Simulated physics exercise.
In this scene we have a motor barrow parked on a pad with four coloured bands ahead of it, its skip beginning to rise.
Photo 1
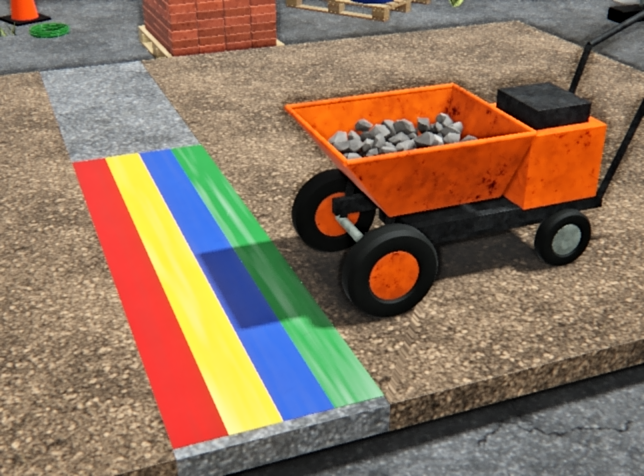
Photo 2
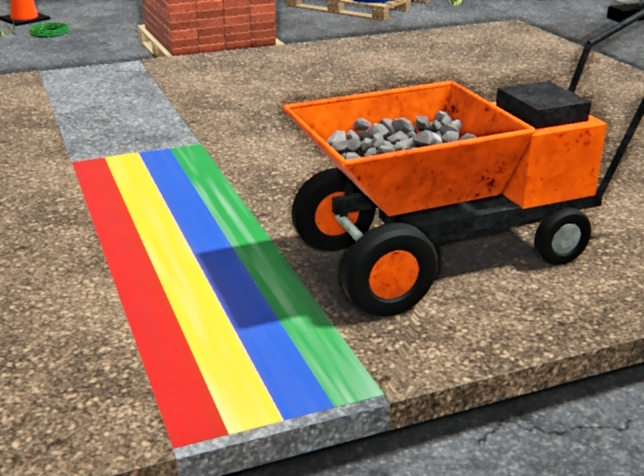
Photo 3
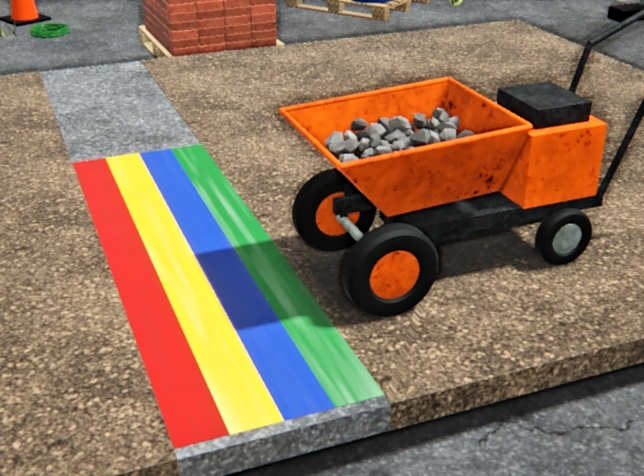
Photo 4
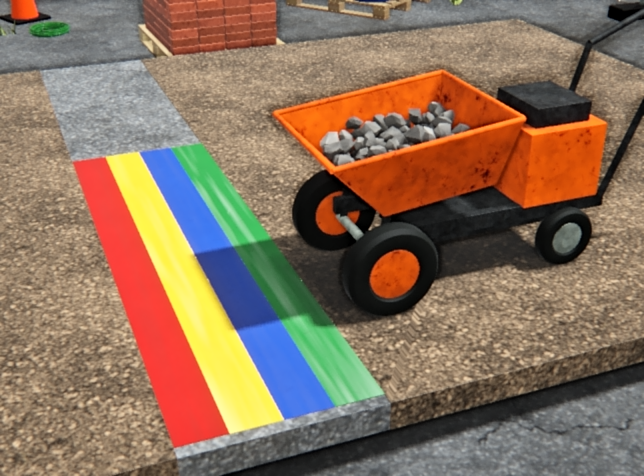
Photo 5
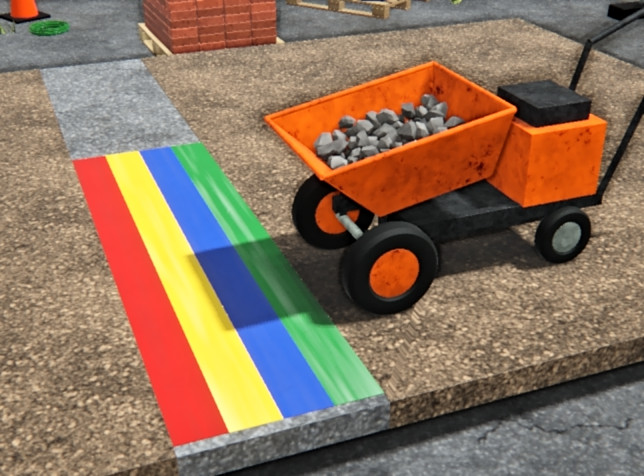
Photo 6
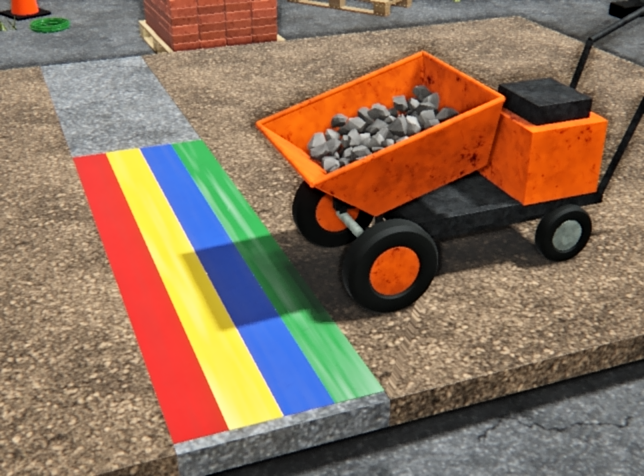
The footage shows an orange motor barrow loaded with grey broken stones, standing still to the right of red, yellow, blue and green bands, as its skip, level at first, gradually tilts forward, its lip lowering leftward while its rear rises.
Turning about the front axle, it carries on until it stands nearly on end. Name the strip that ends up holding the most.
Yellow.
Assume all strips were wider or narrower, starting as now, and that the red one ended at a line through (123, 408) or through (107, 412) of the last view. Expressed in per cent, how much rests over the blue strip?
The first gives 30 %, the second 30 %.
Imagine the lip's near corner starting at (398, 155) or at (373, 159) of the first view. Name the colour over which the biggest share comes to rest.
The first try: The strip in blue. The second: The blue one.
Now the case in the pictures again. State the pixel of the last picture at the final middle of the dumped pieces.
Once nothing moves, the middle sits near (194, 304).
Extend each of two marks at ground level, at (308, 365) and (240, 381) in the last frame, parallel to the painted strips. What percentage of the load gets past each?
Result, first then second: 90 %, 50 %.
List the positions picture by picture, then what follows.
Lip of the skip near (347, 164), level; top of the load near (410, 148), broken stones; green strip near (330, 359); blue strip near (283, 370); yellow strip near (233, 381); red strip near (182, 393), in the first picture.
Lip of the skip near (345, 164), level; top of the load near (408, 147), in the second picture.
Lip of the skip near (340, 167), tipped barely; top of the load near (422, 137), in the third picture.
Lip of the skip near (333, 171), tipped a little; top of the load near (427, 137), in the fourth picture.
Lip of the skip near (323, 177), tipped a little; top of the load near (424, 127), in the fifth picture.
Lip of the skip near (313, 184), tipped clearly; top of the load near (416, 120); green strip near (331, 354); blue strip near (283, 365); yellow strip near (234, 376); red strip near (183, 388), in the sixth picture.
Shortly afterwards, skip tipped steeply; the whole lot in the skip.
Next, skip tipped steeply; the bulk in the skip; only a few over the blue strip; near a quarter over the yellow strip; only a few over the red strip.
Some moments later, skip tipped right over; a little in the skip; a little over the blue strip; near a third over the yellow strip; near a quarter over the red strip; a little off the paint.
In the end, skip tipped right over; a little in the skip; only a few over the green strip; near a quarter over the blue strip; near a third over the yellow strip; near a quarter over the red strip; a little off the paint.
